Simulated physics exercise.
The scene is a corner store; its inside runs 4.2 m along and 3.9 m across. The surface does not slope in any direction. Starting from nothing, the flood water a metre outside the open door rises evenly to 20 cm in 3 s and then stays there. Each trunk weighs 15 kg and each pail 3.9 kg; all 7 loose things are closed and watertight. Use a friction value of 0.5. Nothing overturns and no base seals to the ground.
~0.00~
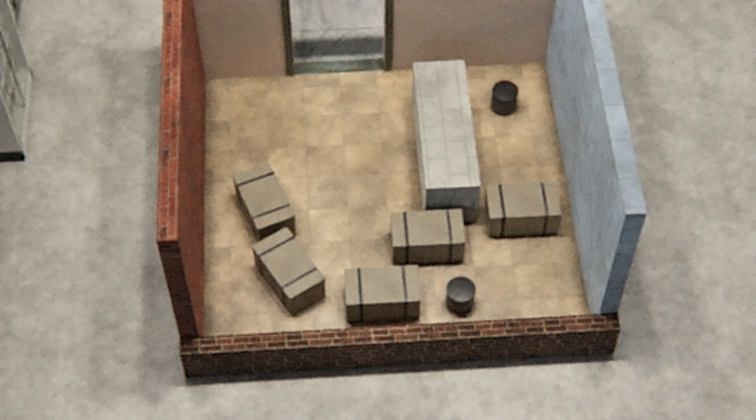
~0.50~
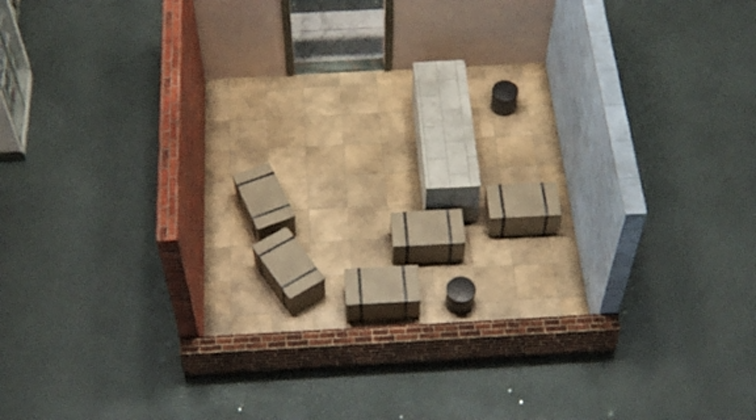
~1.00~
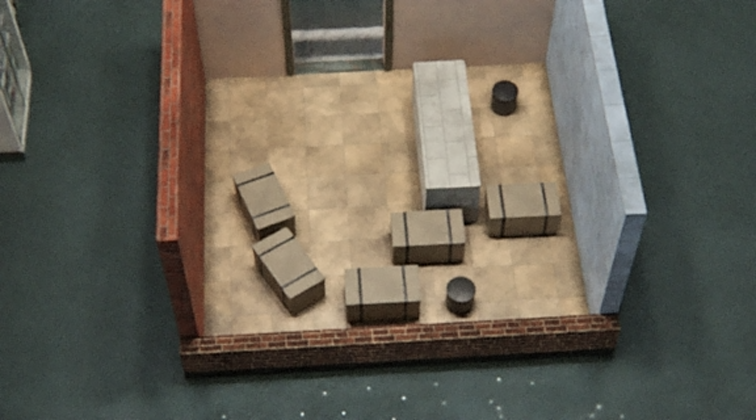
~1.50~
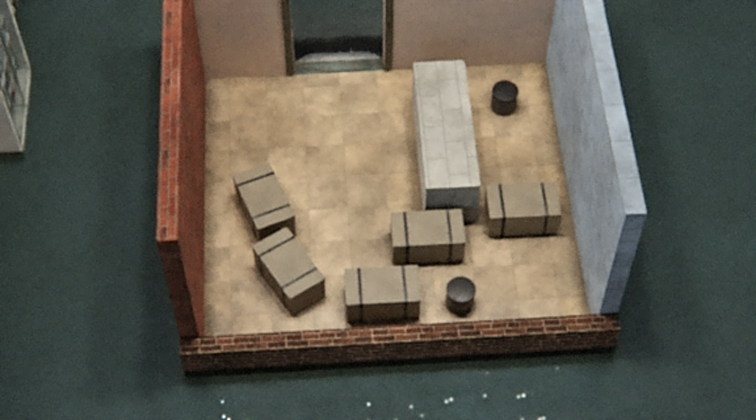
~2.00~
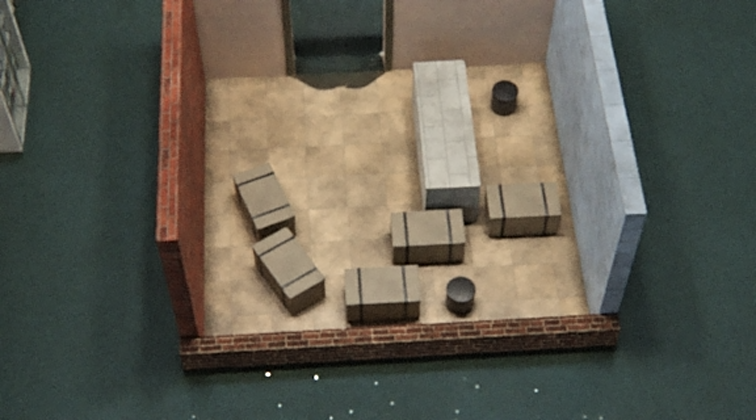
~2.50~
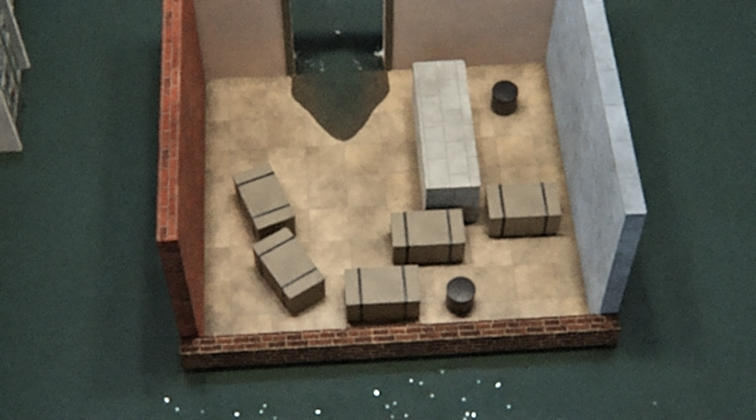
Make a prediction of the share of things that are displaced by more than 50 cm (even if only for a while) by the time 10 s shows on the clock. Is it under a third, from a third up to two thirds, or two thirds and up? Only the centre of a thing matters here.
It's going to be two in three or more, I reckon.
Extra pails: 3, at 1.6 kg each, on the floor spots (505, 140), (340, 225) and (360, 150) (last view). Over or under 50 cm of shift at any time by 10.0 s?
Taking them in the given order: Smaller, then greater, then greater.
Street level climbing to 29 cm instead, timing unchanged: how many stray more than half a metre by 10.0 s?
7.
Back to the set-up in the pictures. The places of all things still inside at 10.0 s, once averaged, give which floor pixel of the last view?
Mean position: Approximately (454, 219).
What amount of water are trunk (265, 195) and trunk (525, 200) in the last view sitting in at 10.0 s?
Roughly 11 and 4 cm.
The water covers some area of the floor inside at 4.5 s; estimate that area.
Some 6.5 m2 of it.
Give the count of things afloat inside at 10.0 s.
At that time, 5.
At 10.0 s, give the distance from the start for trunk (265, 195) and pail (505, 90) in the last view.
Net displacement, in order: 30 cm; 0 cm.
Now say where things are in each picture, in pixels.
In the first frame, a trunk at (428, 228), on the bottom; a pail at (461, 289) rests on the ground; 0.0 m2 under water; 0 of 7 have shifted.
In the second frame, a trunk at (428, 228), on the bottom; a pail at (461, 289) rests on the ground; water covers 0.0 m2; 0 of 7 have shifted.
In the third frame, a trunk at (428, 228) rests on the ground; a pail at (461, 289), on the bottom; 0.0 m2 under water; 0 of 7 have shifted.
In the fourth frame, a trunk at (428, 228), on the bottom; a pail at (461, 289), on the bottom; water covers 0.0 m2; 0 of 7 have shifted.
In the fifth frame, a trunk at (428, 228) rests on the ground; a pail at (461, 289), on the bottom; water covers 0.2 m2; 0 of 7 have shifted.
In the sixth frame, a trunk at (428, 228) rests on the ground; a pail at (461, 289) rests on the ground; water covers 0.8 m2; 0 of 7 have shifted.
After 3.5 s 0 of 7 are over 50 cm from their spots; 0 afloat.
After 4.5 s 0 of 7 are over 50 cm from their spots; 0 afloat.
After 7.0 s 4 of 7 are over 50 cm from their spots; 3 afloat.
After 10.0 s 4 of 7 are over 50 cm from their spots, and 5 have been at some point; 5 afloat.
